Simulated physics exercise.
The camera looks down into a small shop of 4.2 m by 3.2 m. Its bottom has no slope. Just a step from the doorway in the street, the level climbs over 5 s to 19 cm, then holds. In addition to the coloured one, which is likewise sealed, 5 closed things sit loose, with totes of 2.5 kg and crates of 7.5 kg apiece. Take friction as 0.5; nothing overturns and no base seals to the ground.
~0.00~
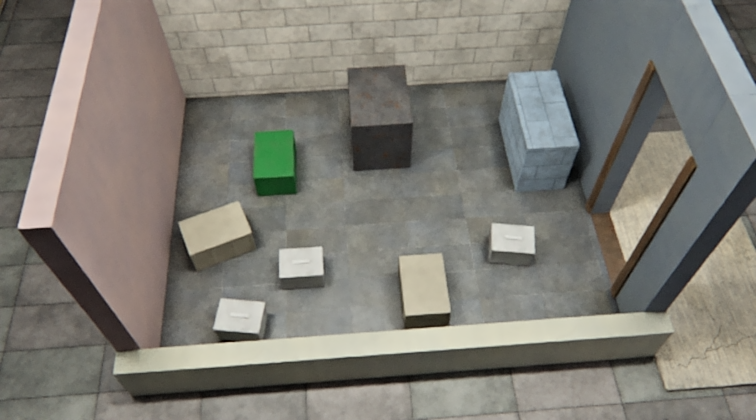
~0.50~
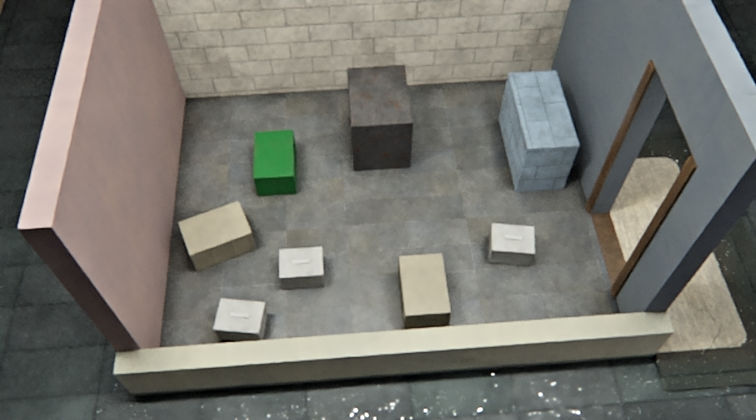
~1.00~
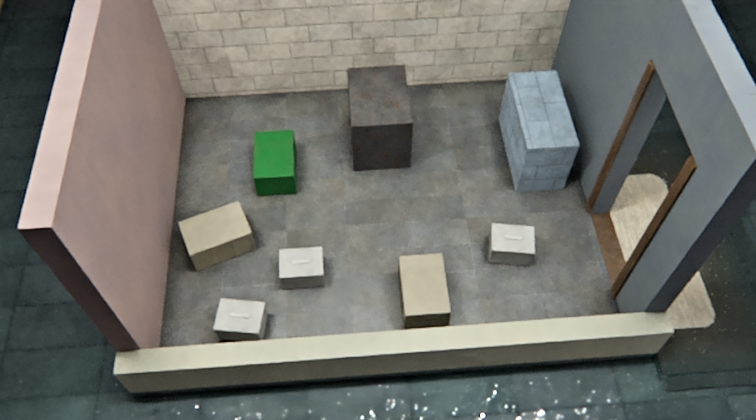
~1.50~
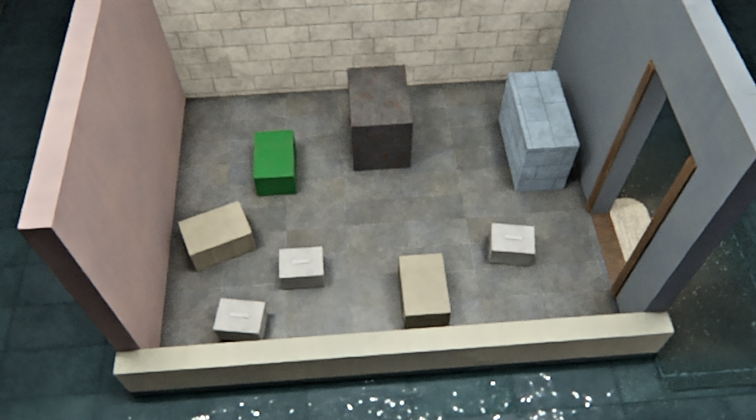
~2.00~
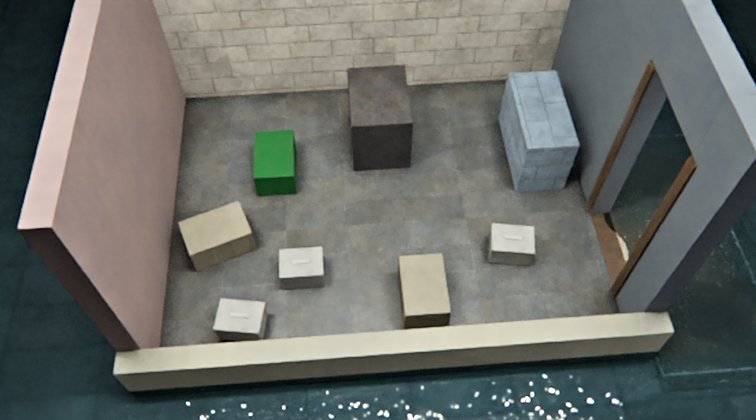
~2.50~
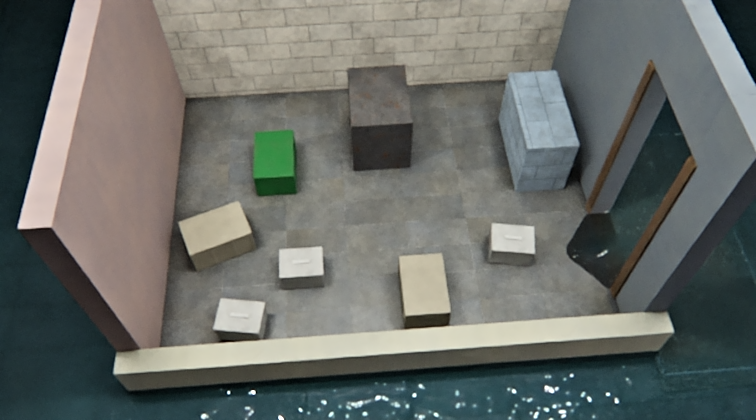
The clip shows a small walled room holding a green crate and several other boxes, all motionless, as dark water spreads over the ground outside, gradually covers the pale patch beyond the doorway, and then edges in across the threshold.
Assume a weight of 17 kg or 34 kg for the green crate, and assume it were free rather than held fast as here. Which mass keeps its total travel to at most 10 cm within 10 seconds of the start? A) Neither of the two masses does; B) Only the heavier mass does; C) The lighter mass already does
C.
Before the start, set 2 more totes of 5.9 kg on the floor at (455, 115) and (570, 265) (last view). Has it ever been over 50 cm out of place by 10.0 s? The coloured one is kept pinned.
Note, in sequence: Not exceeded, exceeded.
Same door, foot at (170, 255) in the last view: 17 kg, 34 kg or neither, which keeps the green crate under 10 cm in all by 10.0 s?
Under that setup, the light option succeeds.
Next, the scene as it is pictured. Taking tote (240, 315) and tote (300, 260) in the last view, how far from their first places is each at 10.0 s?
50 cm, 100 cm.
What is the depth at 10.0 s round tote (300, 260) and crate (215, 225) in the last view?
Depths: Near 11 cm, then near 5 cm.
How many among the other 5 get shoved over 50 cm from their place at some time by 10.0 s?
That makes 5.
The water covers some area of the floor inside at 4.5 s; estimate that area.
Around 3.5 m2 of it.
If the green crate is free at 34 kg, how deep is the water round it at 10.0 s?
Depth: Approx. 5 cm.
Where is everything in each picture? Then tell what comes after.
In the first picture, the green crate at (274, 153), on the bottom; water covers 0.0 m2; 0 of 6 have shifted.
In the second picture, the green crate at (274, 153) rests on the ground; water covers 0.0 m2; 0 of 6 have shifted.
In the third picture, the green crate at (274, 153) rests on the ground; 0.0 m2 under water; 0 of 6 have shifted.
In the fourth picture, the green crate at (274, 153), on the bottom; water covers 0.0 m2; 0 of 6 have shifted.
In the fifth picture, the green crate at (274, 153), on the bottom; water covers 0.0 m2; 0 of 6 have shifted.
In the sixth picture, the green crate at (274, 153), on the bottom; 0.1 m2 under water; 0 of 6 have shifted.
After 3.5 s the green crate would be 0 cm from its start with 17 kg and 0 cm from its start with 34 kg; 0 cm of water round it then.
After 4.5 s the green crate would be 0 cm from its start with 17 kg and 0 cm from its start with 34 kg; 0 cm of water round it then.
After 7.0 s the green crate would be 0 cm from its start with 17 kg and 0 cm from its start with 34 kg; 3 cm of water round it then.
After 10.0 s the green crate would be 1 cm from its start with 17 kg and 0 cm from its start with 34 kg; 5 cm of water round it then.
